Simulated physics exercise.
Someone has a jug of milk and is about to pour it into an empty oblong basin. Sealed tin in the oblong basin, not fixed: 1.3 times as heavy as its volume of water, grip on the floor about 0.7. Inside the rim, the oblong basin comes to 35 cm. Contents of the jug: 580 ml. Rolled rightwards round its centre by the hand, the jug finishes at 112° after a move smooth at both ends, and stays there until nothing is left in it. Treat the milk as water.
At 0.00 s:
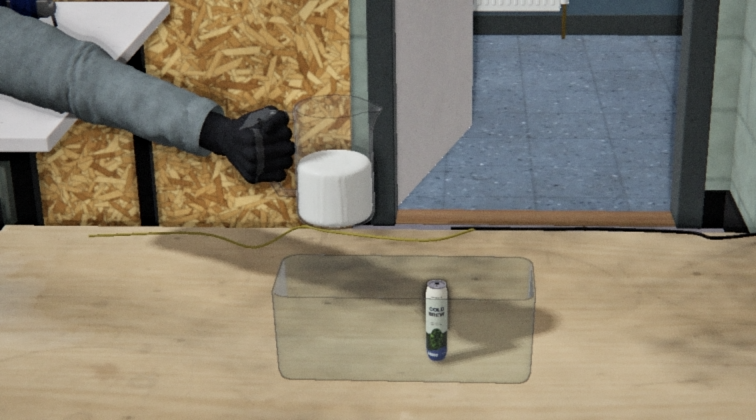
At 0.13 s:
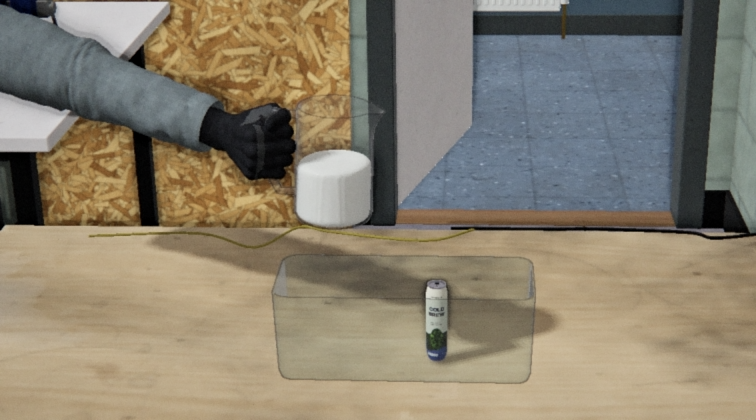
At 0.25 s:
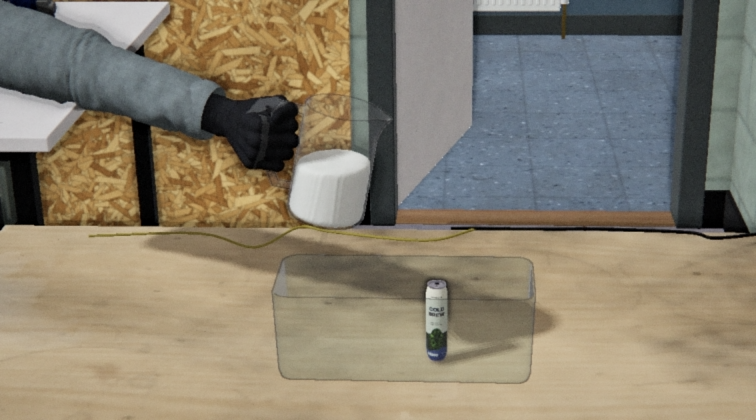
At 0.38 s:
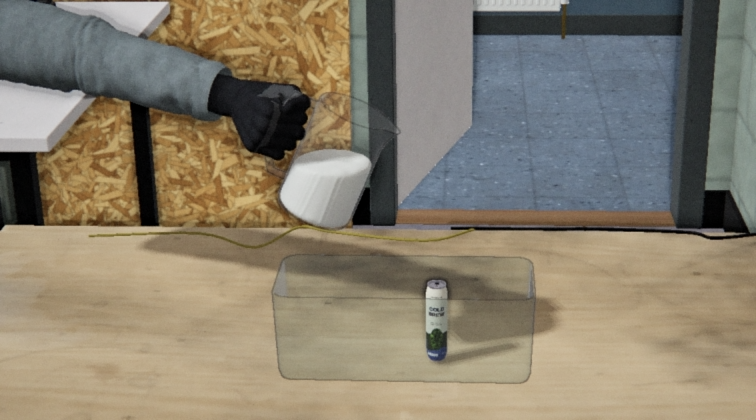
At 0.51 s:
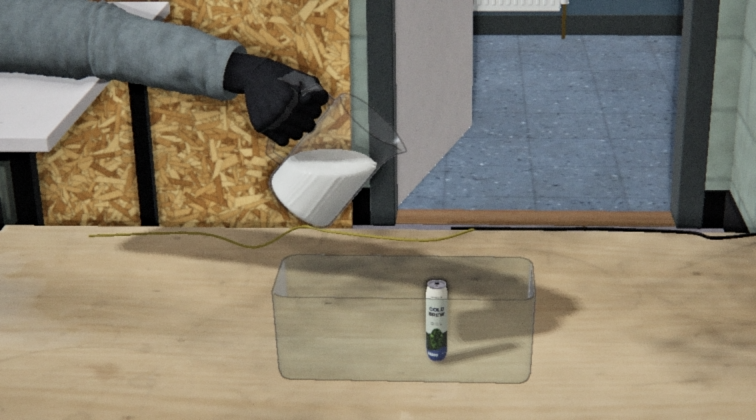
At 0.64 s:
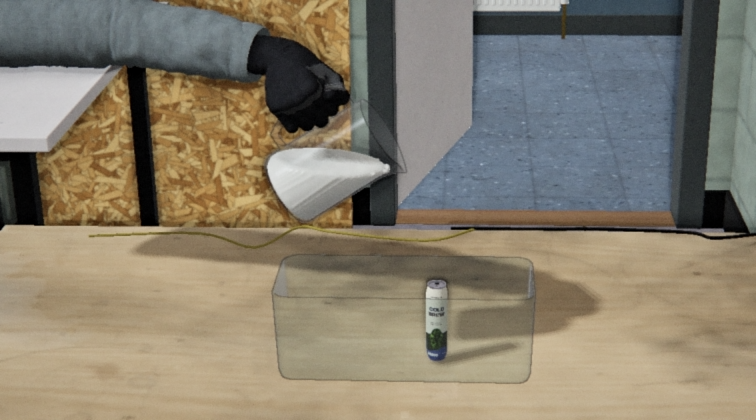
In the video, a black-gloved hand beside a clear jug of white liquid tilts it steadily to the right above a wooden table, the liquid shifting toward its lip, while a transparent basin and a small can stay still.
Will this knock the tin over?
Odds are it is tipped over.
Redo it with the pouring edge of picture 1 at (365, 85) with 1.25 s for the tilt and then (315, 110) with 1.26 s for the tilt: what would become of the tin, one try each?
Try 1: Tipped over; try 2: Still standing.
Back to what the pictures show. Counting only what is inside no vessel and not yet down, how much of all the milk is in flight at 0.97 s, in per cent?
Around 24 percent.
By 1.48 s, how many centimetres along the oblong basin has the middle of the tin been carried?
Around 3 centimetres.
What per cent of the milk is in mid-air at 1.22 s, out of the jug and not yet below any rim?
About 16 % of the total.
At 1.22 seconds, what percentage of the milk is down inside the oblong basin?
About 68 %.
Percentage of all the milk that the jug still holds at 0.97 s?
Around 66 percent.
After 0.97 s the tilt is 98° and 66 per cent is still to pour; the tin stands where it began.
After 1.22 s the tilt is 112° and 17 per cent is still to pour; the tin stands where it began.
After 1.48 s the tilt is 112° and 1 per cent is still to pour; the tin leans 27°.
After 1.76 s the tilt is 112° and 0 per cent is still to pour; the tin lies on its side.
In the end the tin lies on its side.
